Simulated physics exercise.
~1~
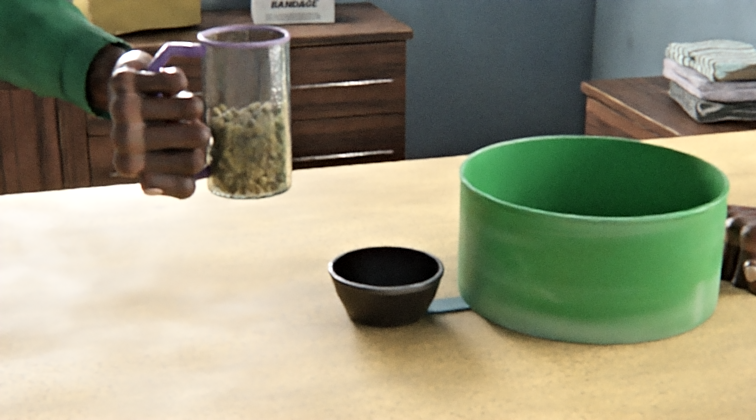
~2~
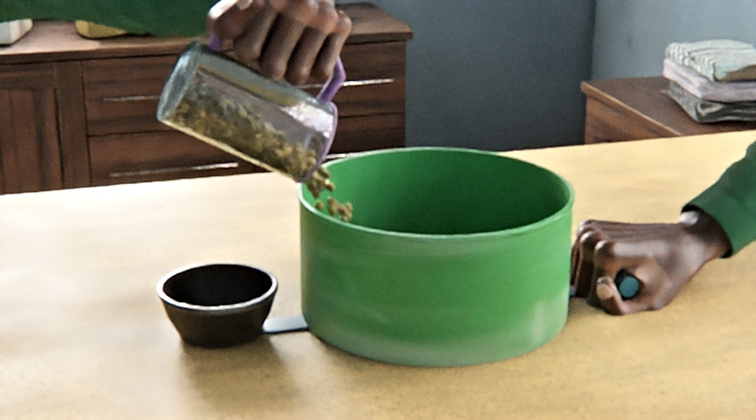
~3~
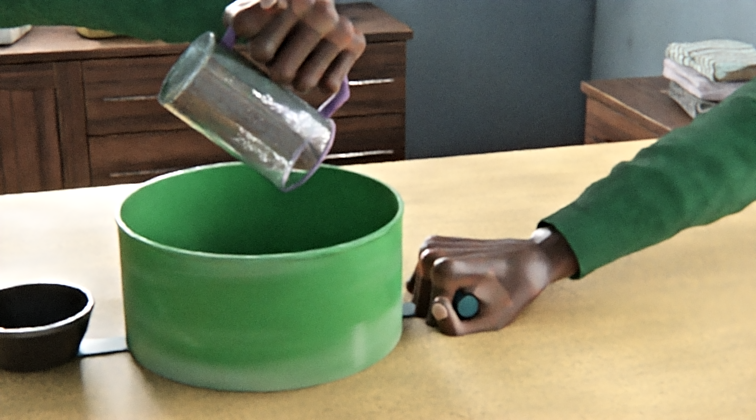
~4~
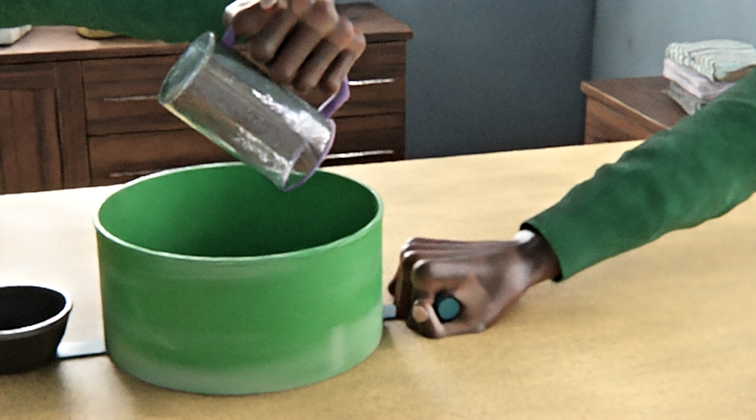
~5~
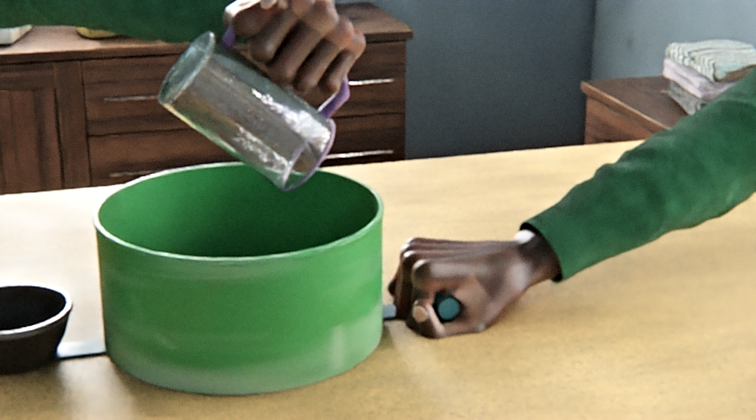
At first, a hand in a green sleeve holds a clear cup of small greenish-brown lentils above a table, where a black bowl and a larger green pot are joined by a flat strip. The joined dishes slide left, with another hand gripping at the right of the pot, while the cup tips over and lentils spill toward the green pot. The dishes keep sliding left as the cup tilts further and empties. After a last small shift, the dishes stop. The cup stays tipped above the pot, which has caught the lentils, and none lie on the table.
